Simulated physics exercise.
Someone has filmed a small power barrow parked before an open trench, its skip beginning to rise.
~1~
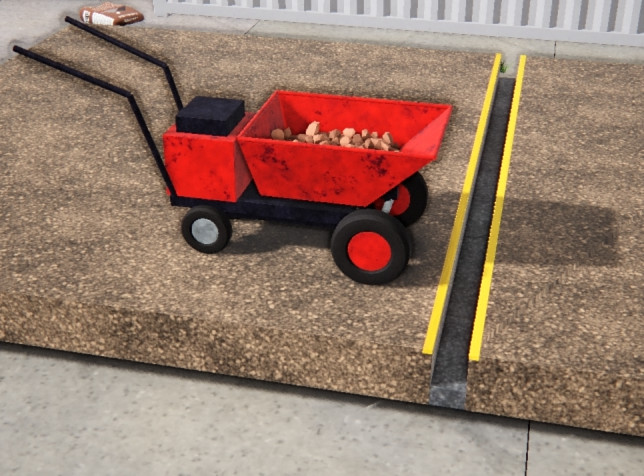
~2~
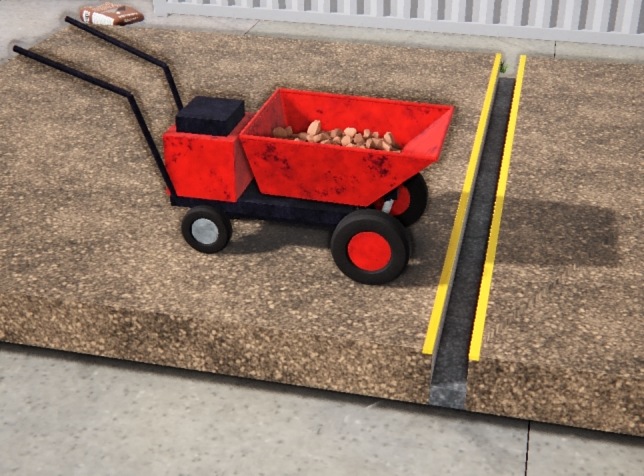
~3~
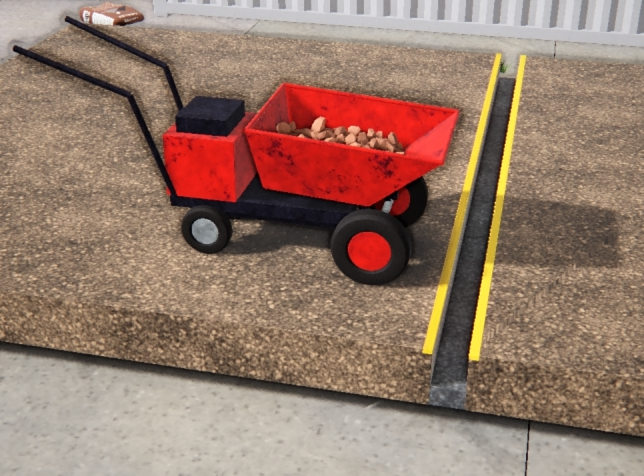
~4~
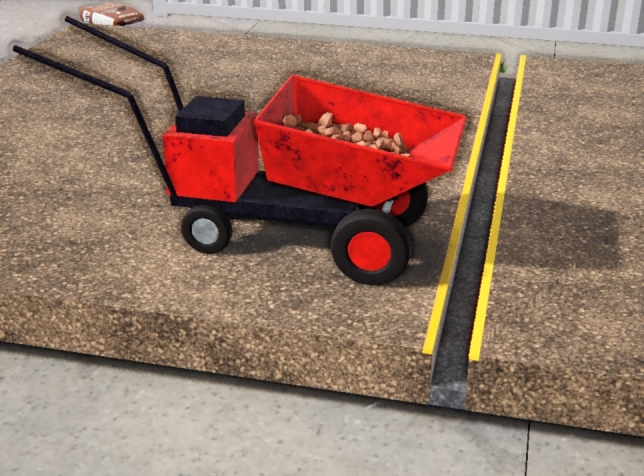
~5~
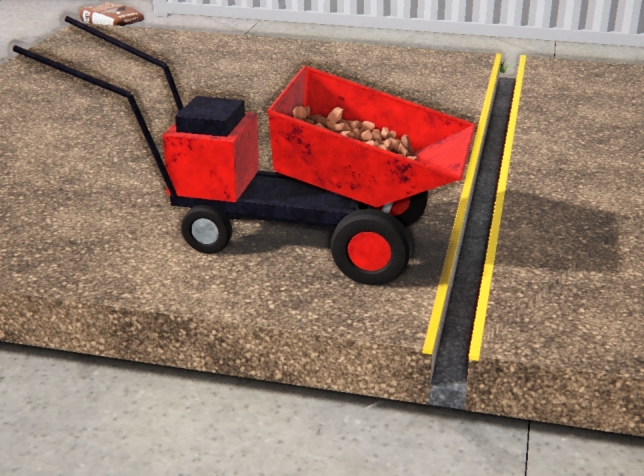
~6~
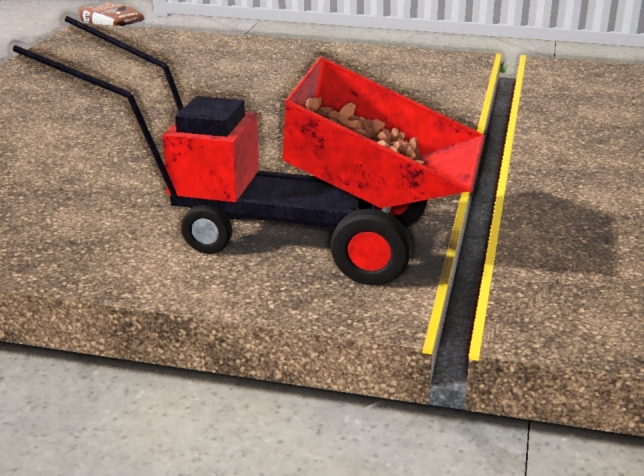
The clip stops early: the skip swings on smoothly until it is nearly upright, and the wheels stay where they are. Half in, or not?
The trench ends with less than half of it.
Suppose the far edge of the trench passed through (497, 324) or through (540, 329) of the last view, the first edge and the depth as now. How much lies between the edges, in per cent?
First some 20, then 100 per cent.
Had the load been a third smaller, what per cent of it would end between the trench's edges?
About 0 per cent.
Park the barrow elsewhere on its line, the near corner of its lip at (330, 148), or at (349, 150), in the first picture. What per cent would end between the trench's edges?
About 30 and 40 per cent.
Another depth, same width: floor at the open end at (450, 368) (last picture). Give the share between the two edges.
Near 0 %.
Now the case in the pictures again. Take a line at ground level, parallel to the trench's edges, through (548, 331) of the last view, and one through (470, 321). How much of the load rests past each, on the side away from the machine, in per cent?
Roughly 20 per cent, and 60 per cent.
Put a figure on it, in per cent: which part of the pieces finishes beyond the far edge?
Some 60 per cent.
Just after the last frame, skip tipped steeply; every one in the skip.
A moment on, skip tipped right over; roughly two thirds in the skip; roughly a third beyond it.
Further on, skip tipped right over; roughly a third in the skip; roughly two thirds beyond it.
When it is over, skip tipped right over; roughly a third in the skip; just a few in or heaped over the trench; roughly two thirds beyond it.
